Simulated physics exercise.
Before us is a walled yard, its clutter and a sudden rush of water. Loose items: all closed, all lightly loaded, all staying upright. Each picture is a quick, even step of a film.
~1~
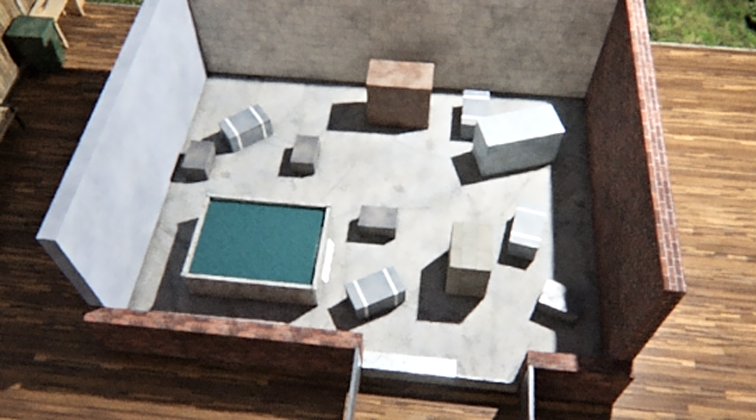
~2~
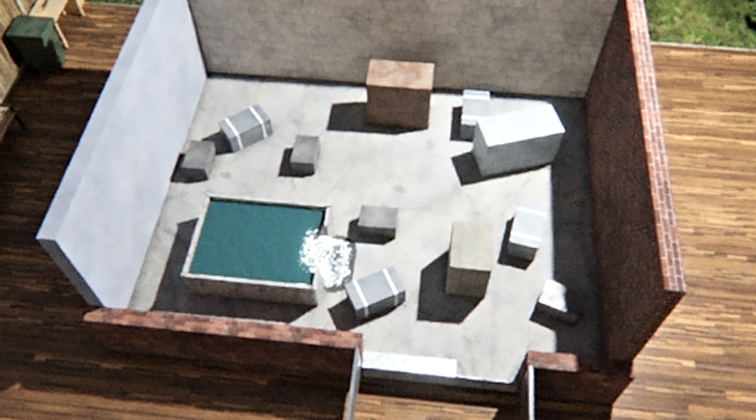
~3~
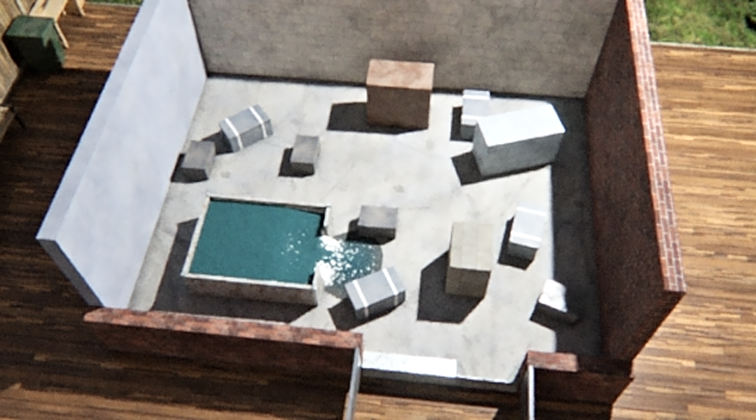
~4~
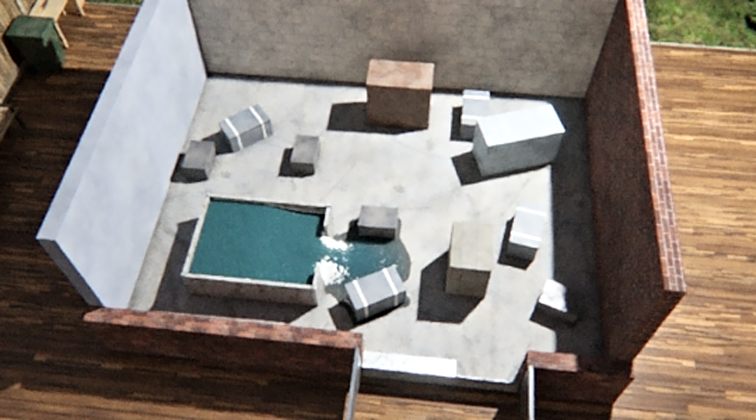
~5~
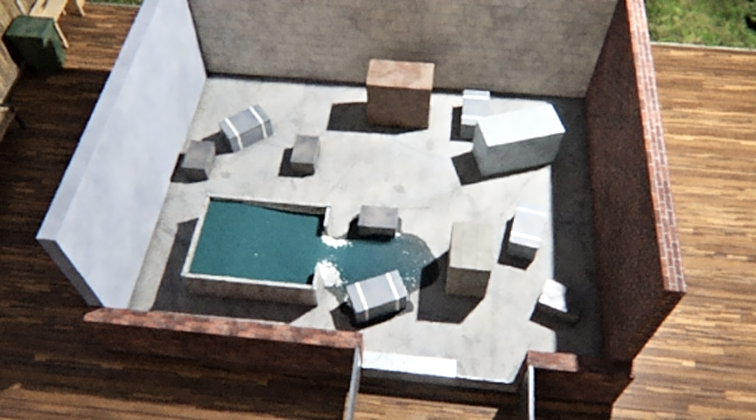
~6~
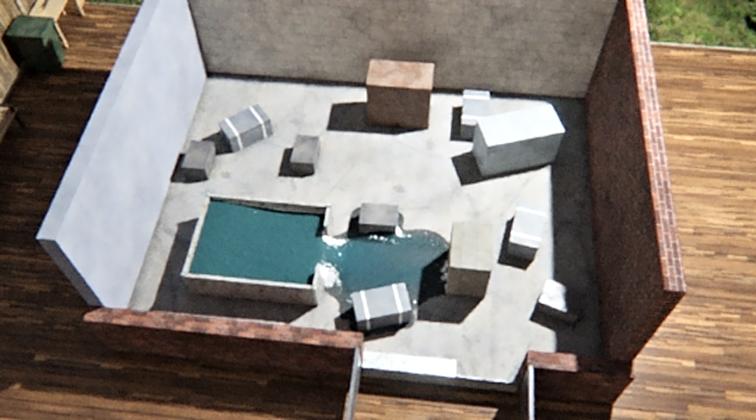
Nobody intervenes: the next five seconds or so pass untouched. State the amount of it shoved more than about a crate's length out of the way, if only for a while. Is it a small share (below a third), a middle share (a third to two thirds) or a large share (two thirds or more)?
A small share, below a third.
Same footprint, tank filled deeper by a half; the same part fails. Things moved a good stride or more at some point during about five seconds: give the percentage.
Something like 50 % of the loose things.
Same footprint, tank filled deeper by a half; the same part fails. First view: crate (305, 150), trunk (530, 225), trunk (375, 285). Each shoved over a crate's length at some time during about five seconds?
Fell short, went the distance, went the distance.
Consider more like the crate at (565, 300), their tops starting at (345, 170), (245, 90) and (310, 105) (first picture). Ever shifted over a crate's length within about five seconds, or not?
First remains in place, second remains in place, third remains in place.
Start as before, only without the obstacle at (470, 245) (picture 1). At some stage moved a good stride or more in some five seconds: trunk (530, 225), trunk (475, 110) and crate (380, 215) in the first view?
No. 1 got relocated, no. 2 remained in place, no. 3 got relocated.
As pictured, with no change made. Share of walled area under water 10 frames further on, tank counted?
I'd put it near 35 percent.
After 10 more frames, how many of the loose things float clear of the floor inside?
Count: 0.
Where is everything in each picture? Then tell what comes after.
The first frame shows a trunk at (375, 287), on the bottom; a crate at (379, 217), on the bottom; 0 of 8 have shifted.
The second frame shows a trunk at (375, 287) rests on the ground; a crate at (379, 217), on the bottom; 0 of 8 have shifted.
The third frame shows a trunk at (375, 287), on the bottom; a crate at (379, 217), on the bottom; 0 of 8 have shifted.
The fourth frame shows a trunk at (375, 287) rests on the ground; a crate at (379, 217), on the bottom; 0 of 8 have shifted.
The fifth frame shows a trunk at (377, 291) rests on the ground, close to its start; a crate at (379, 216), on the bottom; 1 of 8 have shifted.
The sixth frame shows a trunk at (381, 302), on the bottom, close to its start; a crate at (379, 214), on the bottom, close to its start; 1 of 8 have shifted.
A moment on, 1 of 8 are well off their spots; 0 afloat.
Next, 2 of 8 are well off their spots; 0 afloat.
Later, 2 of 8 are well off their spots; 0 afloat.
In the end, 2 of 8 are well off their spots, and 2 have been at some point; 0 afloat.
